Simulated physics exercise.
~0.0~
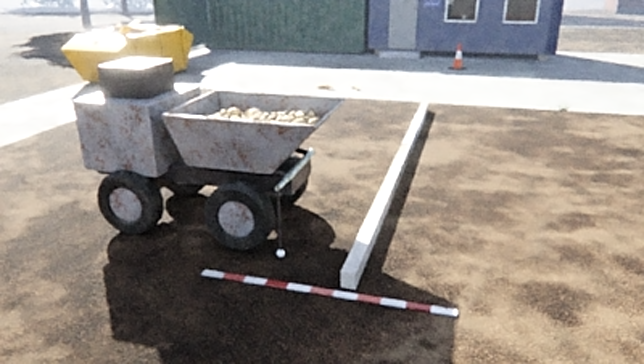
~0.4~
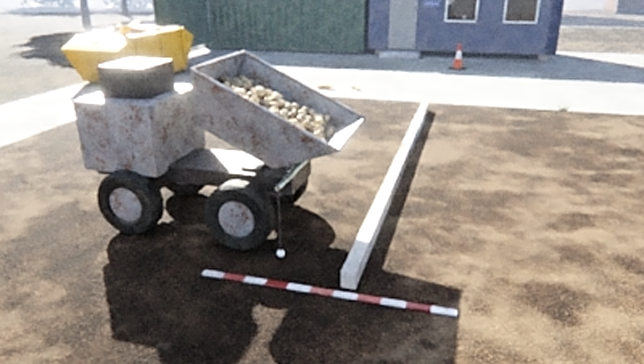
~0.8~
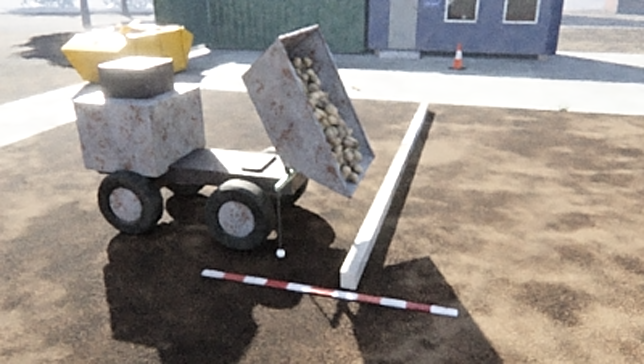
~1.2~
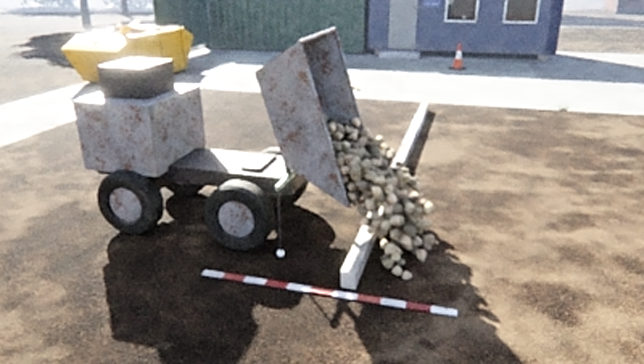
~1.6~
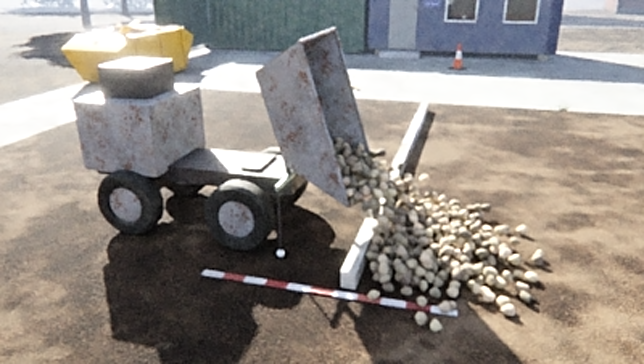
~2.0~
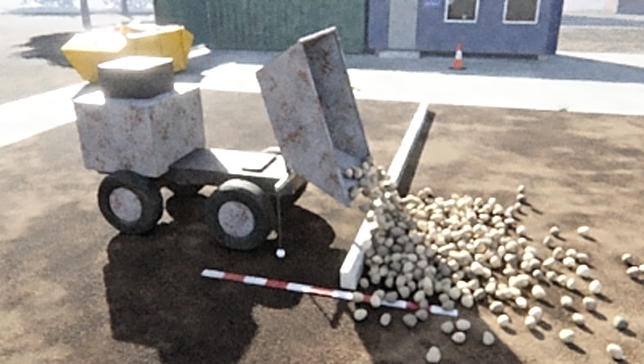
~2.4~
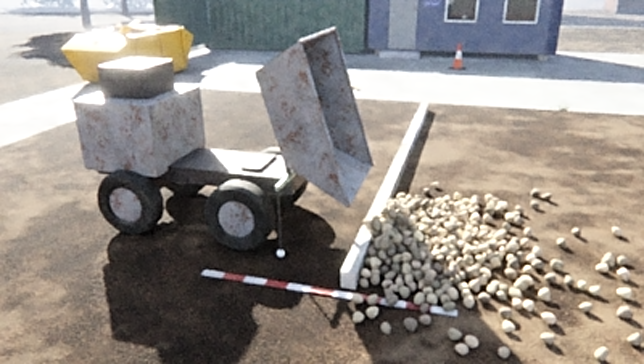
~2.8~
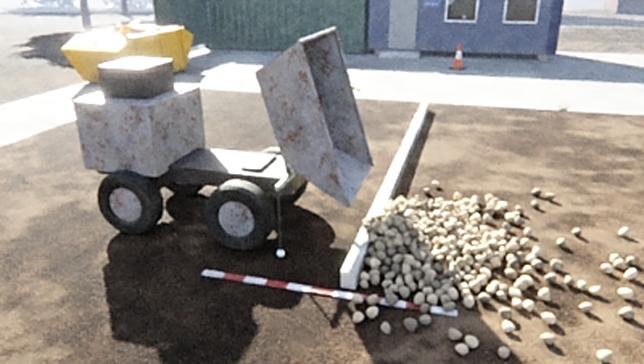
A small dumper tipped its rusty skip steeply to the right, and a load of round stones poured out over the low white kerb, spreading into a wide heap with strays beyond, until the raised skip stood empty and everything lay still.
